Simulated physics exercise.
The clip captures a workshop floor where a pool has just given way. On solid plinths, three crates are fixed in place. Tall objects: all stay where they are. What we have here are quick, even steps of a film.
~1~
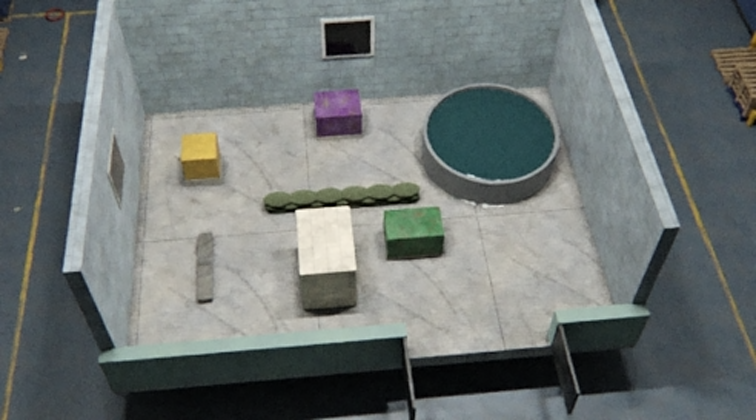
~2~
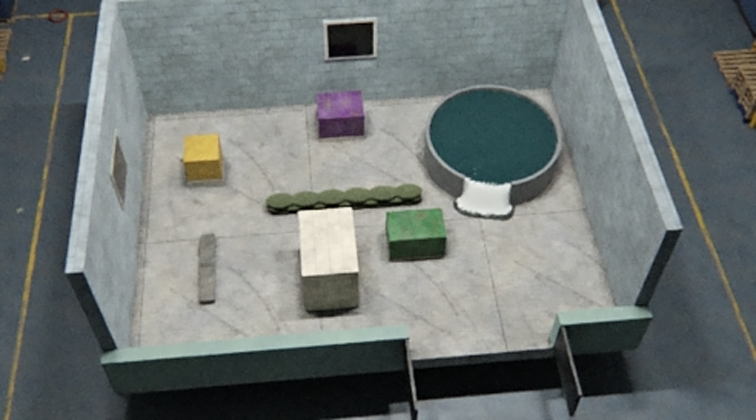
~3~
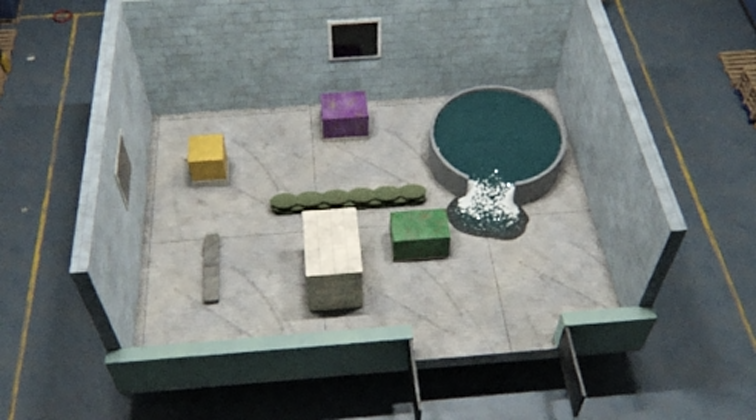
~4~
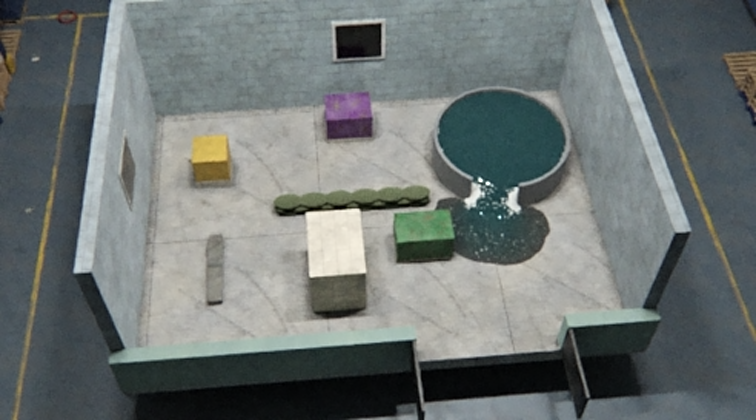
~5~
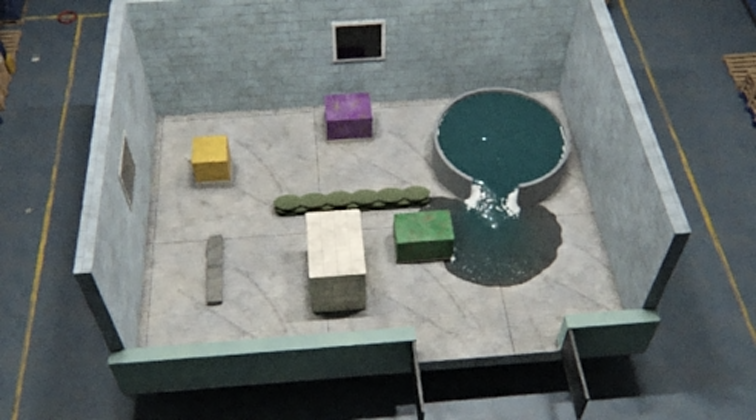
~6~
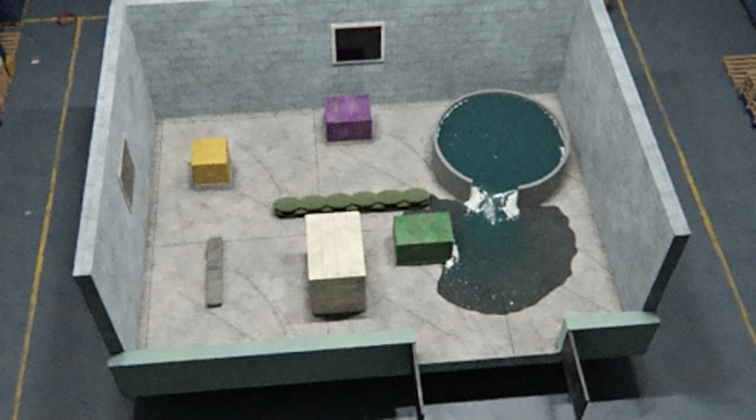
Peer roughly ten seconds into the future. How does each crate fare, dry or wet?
My prediction: The purple crate is not flooded. The yellow crate is not flooded. The green crate is flooded.
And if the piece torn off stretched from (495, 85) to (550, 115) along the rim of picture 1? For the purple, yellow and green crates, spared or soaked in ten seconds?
Going crate by crate, the purple one is caught, then the yellow one stays out of reach, then the green one stays out of reach.
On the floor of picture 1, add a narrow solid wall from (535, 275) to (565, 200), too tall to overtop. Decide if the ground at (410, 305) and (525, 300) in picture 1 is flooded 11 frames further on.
As listed: Under water, flooded.
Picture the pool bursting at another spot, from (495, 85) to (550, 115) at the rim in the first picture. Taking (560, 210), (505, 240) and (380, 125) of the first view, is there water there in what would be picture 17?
Point by point: Drenched, unwetted, drenched.
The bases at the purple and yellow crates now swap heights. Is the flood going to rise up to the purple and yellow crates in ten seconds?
Purple crate: Stays clear; yellow crate: Stays clear.
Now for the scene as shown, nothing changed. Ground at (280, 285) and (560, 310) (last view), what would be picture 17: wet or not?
Clear, then swamped.
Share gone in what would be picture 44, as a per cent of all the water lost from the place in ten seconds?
By my reckoning, 70 %.
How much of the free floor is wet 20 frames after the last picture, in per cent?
About 35 per cent.
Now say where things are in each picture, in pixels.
In the first frame, the pool at (491, 134) is whole and still.
In the second frame, water pours out at (485, 197) and has run to (510, 210).
In the third frame, water pours out at (489, 199) and has run to (513, 235).
In the fourth frame, the front is at (519, 258), out from the gap at (493, 200).
In the fifth frame, water pours out at (493, 201) and has run to (485, 282).
In the sixth frame, the front is at (497, 310), out from the gap at (493, 202).
A moment on, water covers 20 % of the floor; the purple crate not reached, the yellow crate not reached, the green crate water round its plinth.
Next, water covers 25 % of the floor; the purple crate not reached, the yellow crate not reached, the green crate water round its plinth.
Then, water covers 35 % of the floor; the purple crate not reached, the yellow crate not reached, the green crate water round its plinth.
Later, water covers 45 % of the floor; the purple crate not reached, the yellow crate water round its plinth, the green crate water round its plinth.
In the end, water covers 60 % of the floor; the purple crate stayed above the water, the yellow crate stayed above the water, the green crate was topped.
